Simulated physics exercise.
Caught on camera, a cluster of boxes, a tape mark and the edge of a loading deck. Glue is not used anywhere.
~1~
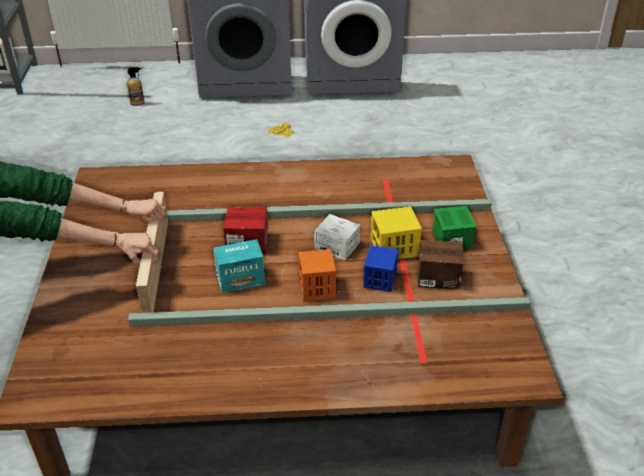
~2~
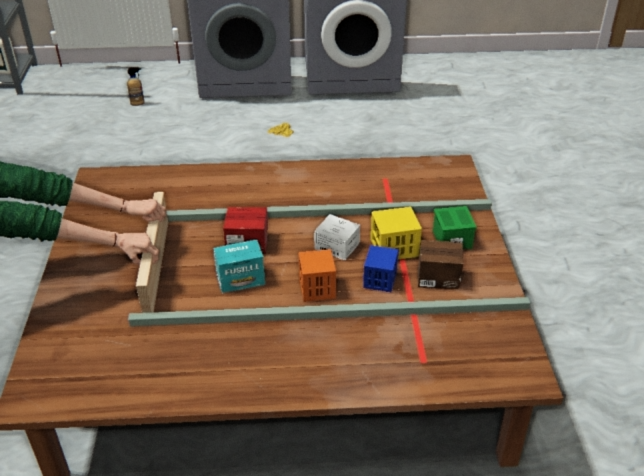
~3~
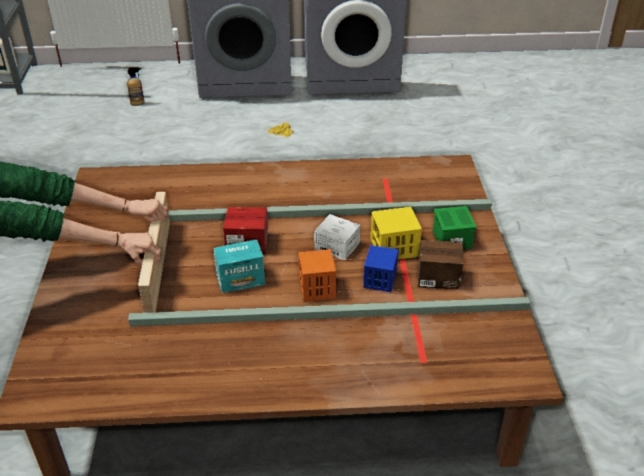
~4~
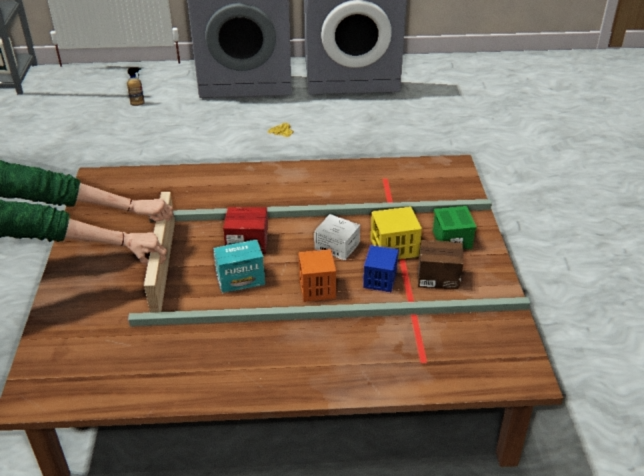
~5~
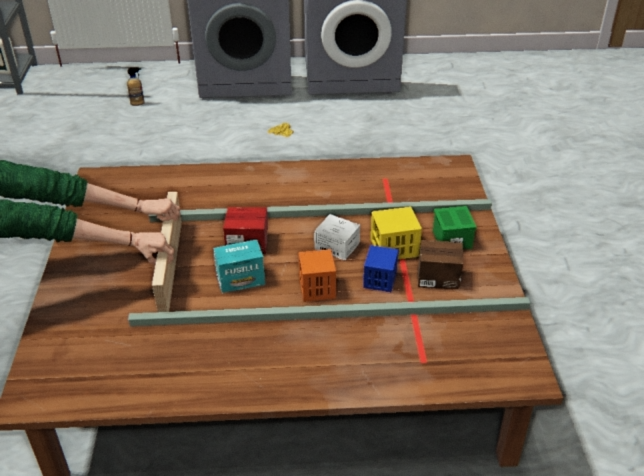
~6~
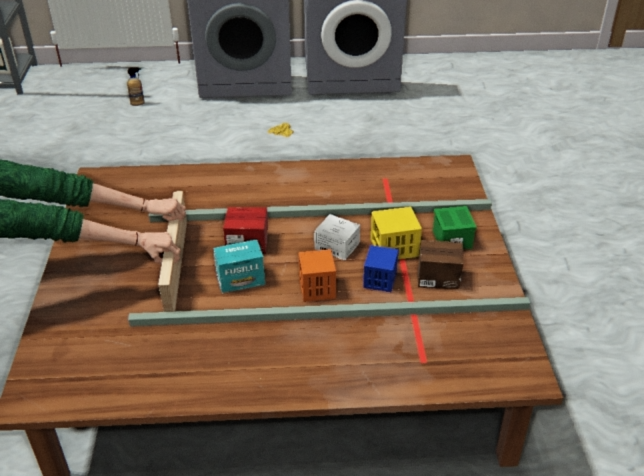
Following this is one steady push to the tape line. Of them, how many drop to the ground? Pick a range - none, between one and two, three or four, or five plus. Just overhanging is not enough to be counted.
Range: Between one and two.
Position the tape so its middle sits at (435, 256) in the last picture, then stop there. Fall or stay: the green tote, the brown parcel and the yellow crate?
Outcome: Green tote ends up off; brown parcel ends up off; yellow crate ends up off.
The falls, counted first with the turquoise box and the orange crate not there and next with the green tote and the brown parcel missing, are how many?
Falls come to 1 the first time and 0 the other time.
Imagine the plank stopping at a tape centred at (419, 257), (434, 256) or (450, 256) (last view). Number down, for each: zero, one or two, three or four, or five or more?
Taking the three places in turn: 3 or 4, three to four, either three or four.
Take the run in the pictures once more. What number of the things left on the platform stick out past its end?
I count 1 overhanging.
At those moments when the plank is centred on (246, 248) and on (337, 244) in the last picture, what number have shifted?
The first count is 2, and then it's 8.
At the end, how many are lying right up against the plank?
That makes 2.
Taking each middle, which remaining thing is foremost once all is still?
The yellow crate is the one.
Soon after, none off yet; green tote at rest near (454, 229); brown parcel at rest near (440, 265); yellow crate at rest near (395, 234).
By the end, the number that fall off is one or two; fallen, brown parcel and green tote.
